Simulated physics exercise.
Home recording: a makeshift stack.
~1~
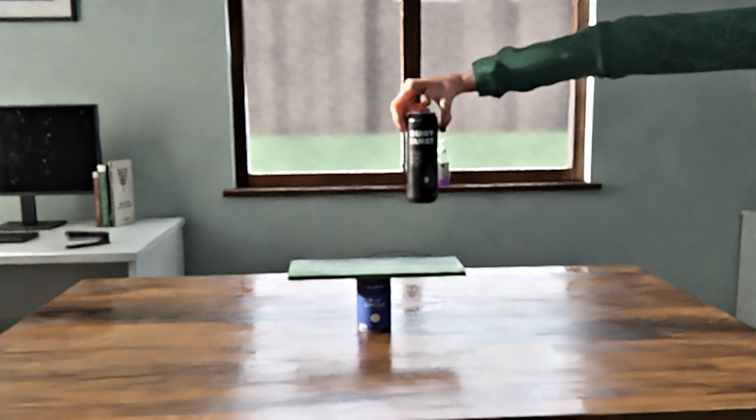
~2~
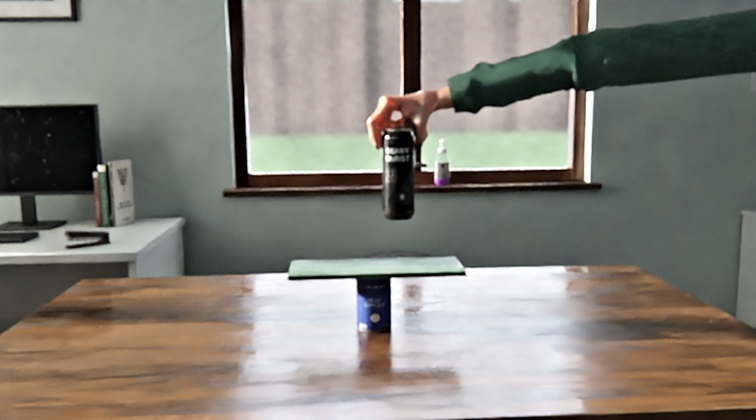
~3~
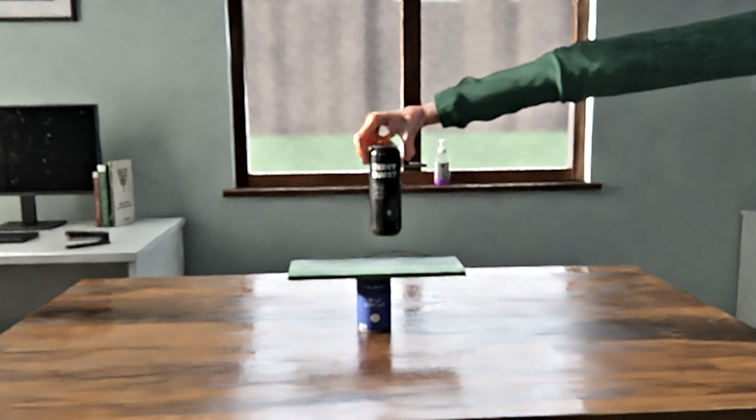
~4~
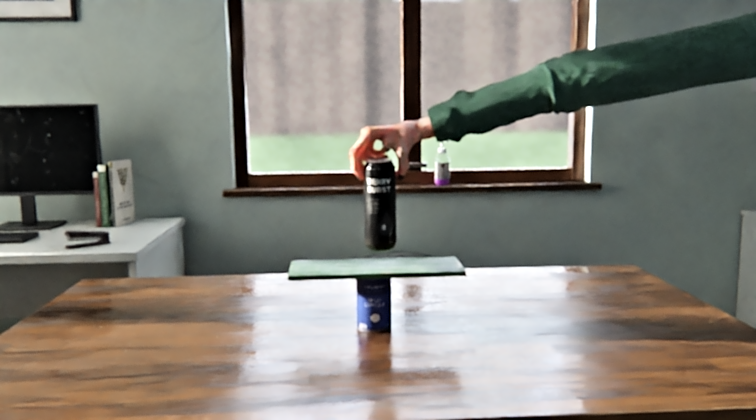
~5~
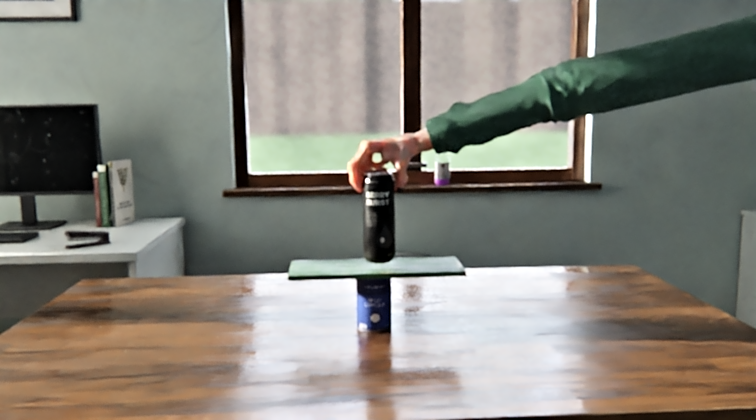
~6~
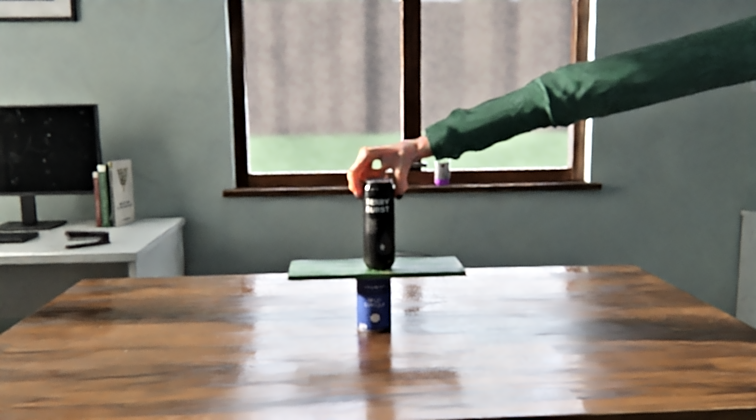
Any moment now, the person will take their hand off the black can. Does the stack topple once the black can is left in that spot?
No, it stays standing.
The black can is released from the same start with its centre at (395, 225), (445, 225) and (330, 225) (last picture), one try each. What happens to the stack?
Stands firm, topples, topples.
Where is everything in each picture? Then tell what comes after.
On its way; black can (422, 158); blue tin (374, 299), in the first frame.
On its way; black can (398, 174); blue tin (374, 299), in the second frame.
On its way; black can (386, 190); blue tin (374, 299), in the third frame.
On its way; black can (380, 205); blue tin (374, 299), in the fourth frame.
On its way; black can (379, 217); blue tin (374, 299), in the fifth frame.
In place under the hand; black can (379, 224); blue tin (374, 299), in the sixth frame.
Then, 0.20 s after the last picture, nothing has stirred.
Then, 0.40 s after the last picture, black can resting near (379, 224).
At rest, all 3 in place. Seen from the same camera at the end, black can near (379, 224). The stack keeps its balance.
